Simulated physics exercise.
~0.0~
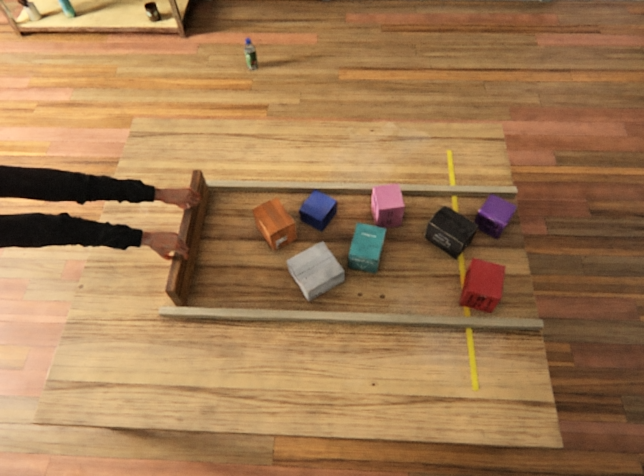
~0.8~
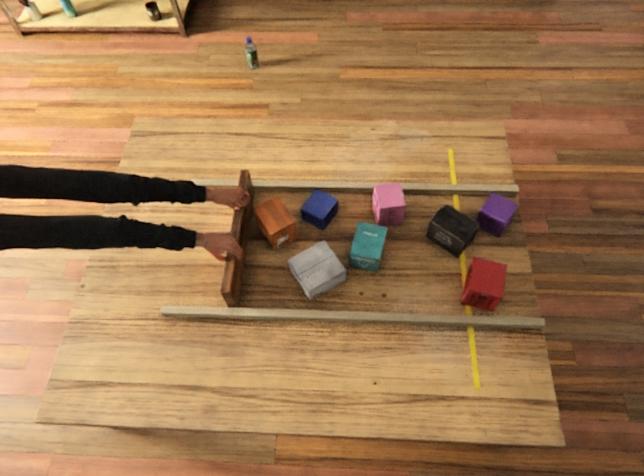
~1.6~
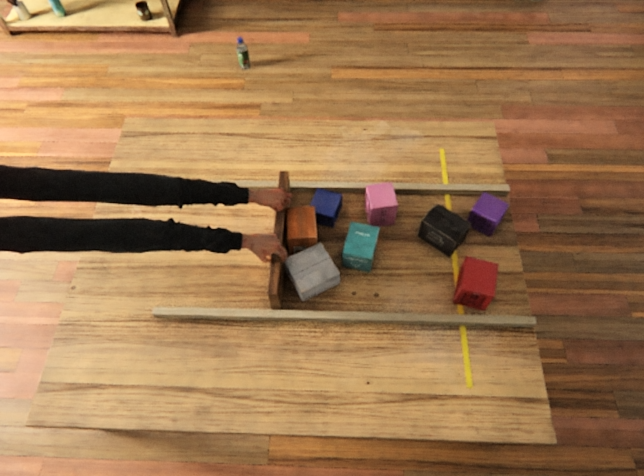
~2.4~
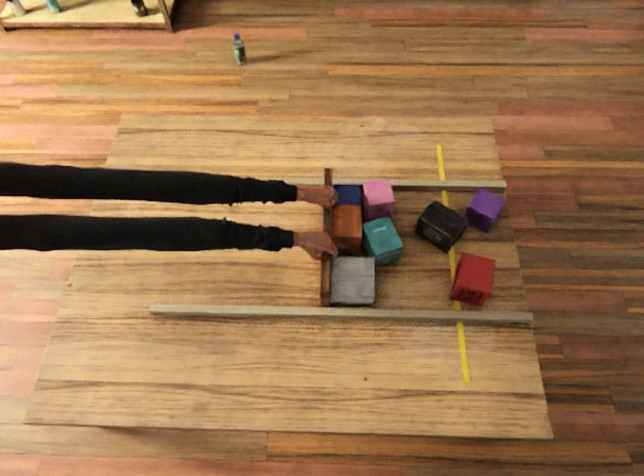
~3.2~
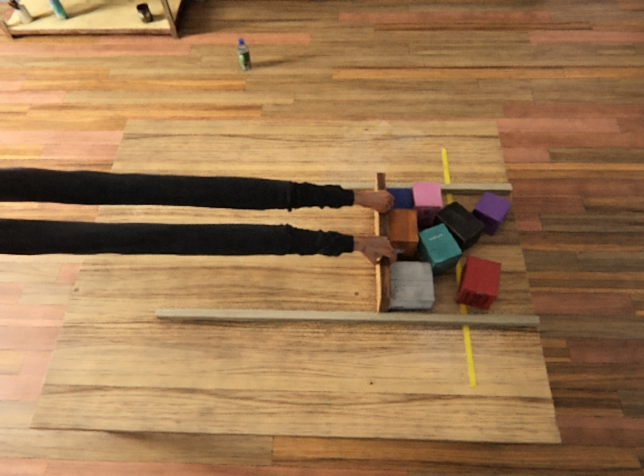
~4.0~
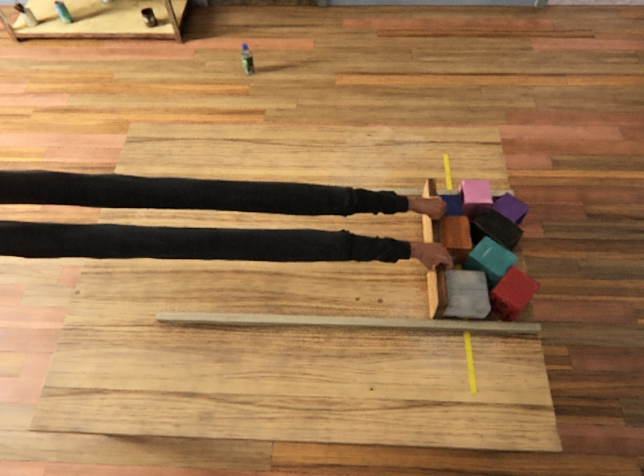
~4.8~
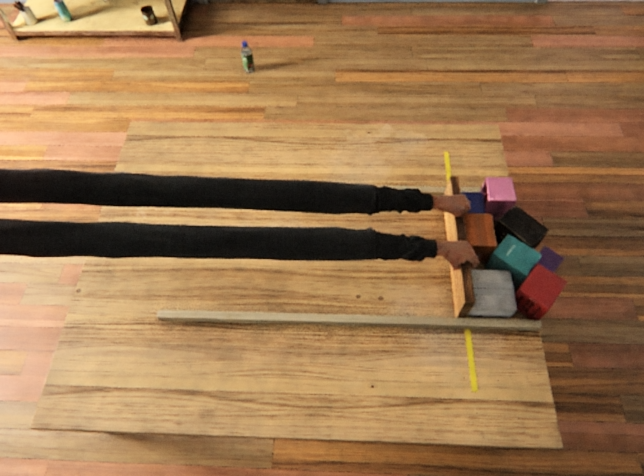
Wooden plank pushed right by two hands, gathering coloured boxes and shoving them to the deck's edge, the purple one tipping off.
